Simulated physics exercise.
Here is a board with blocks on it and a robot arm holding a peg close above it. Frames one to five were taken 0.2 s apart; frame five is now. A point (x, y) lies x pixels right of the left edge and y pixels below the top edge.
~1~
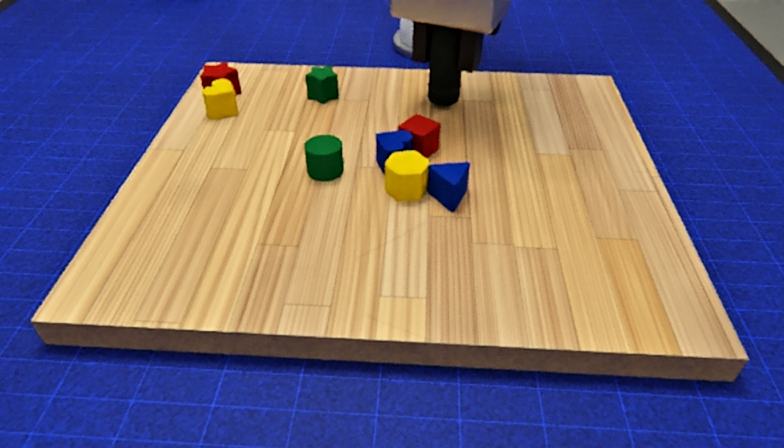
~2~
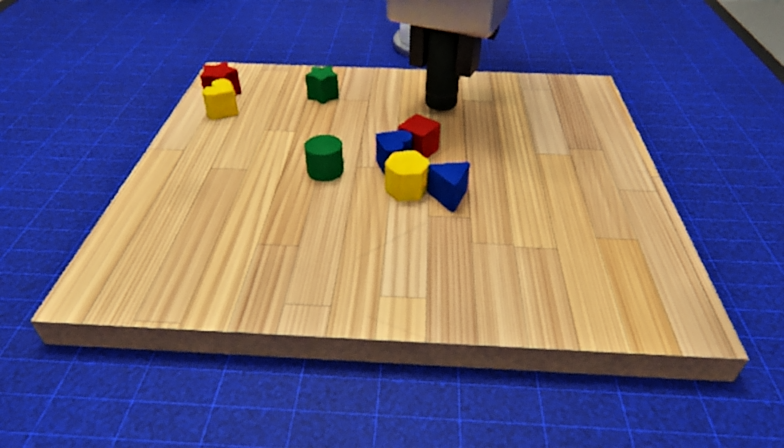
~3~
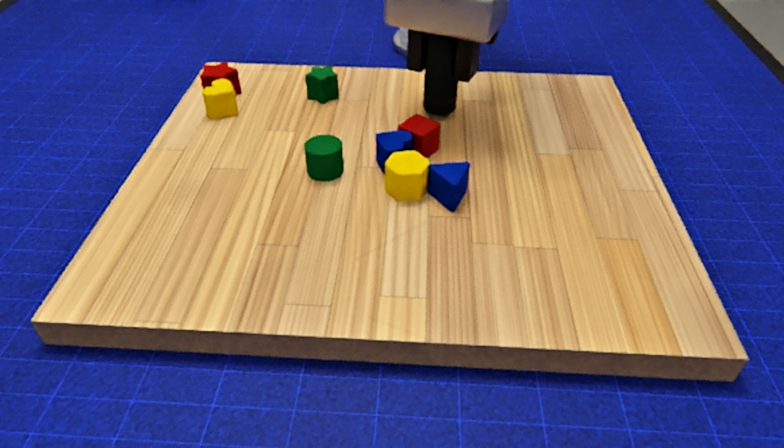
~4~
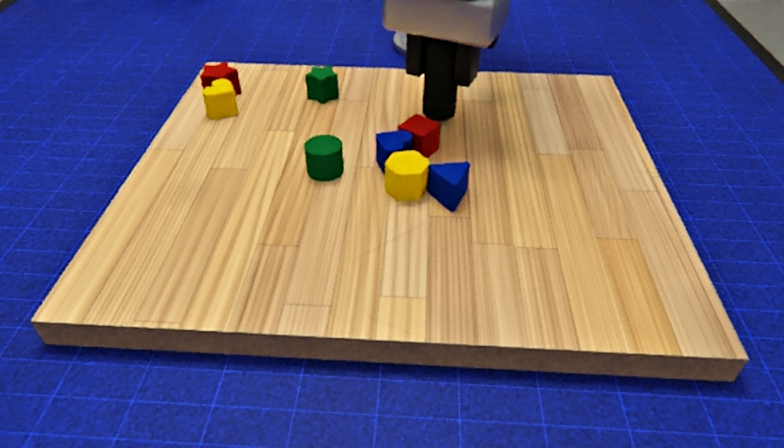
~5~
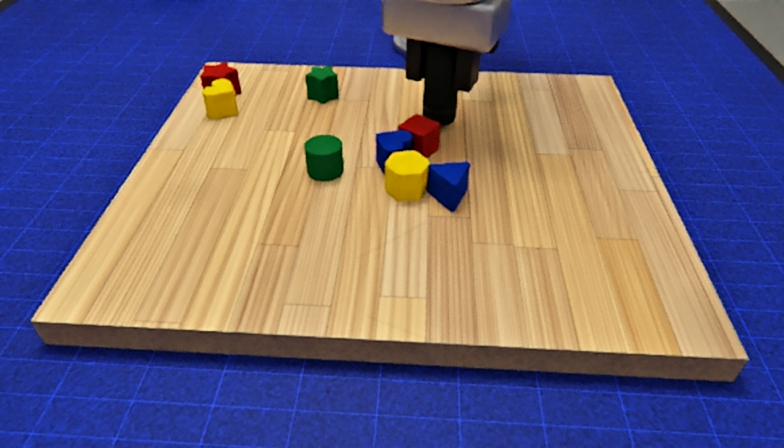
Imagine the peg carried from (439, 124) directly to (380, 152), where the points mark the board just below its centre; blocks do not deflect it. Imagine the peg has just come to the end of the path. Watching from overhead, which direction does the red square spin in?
The block turns counter-clockwise.
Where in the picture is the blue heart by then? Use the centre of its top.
Its top face will be centred at roughly (389, 149).
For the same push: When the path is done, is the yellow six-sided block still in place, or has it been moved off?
Here's my answer: The yellow six-sided block gets displaced.
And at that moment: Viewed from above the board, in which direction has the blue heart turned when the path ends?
Answer: With the clock.
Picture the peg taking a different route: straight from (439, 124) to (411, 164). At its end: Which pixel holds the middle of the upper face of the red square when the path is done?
Its top middle: (399, 157).
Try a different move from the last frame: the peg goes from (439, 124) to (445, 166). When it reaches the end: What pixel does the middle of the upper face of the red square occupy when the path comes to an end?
My best guess is (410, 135).
The first path, step by step. Halfway along, peg (409, 132); blue heart (390, 145), turned 35° clockwise; red square (417, 130), turned 40° anticlockwise.
At the end, peg (380, 146); green circular block not moved; blue heart (389, 149), turned 60° clockwise; yellow six-sided block (407, 169), turned 20° anticlockwise; red square (412, 137), turned 80° anticlockwise.
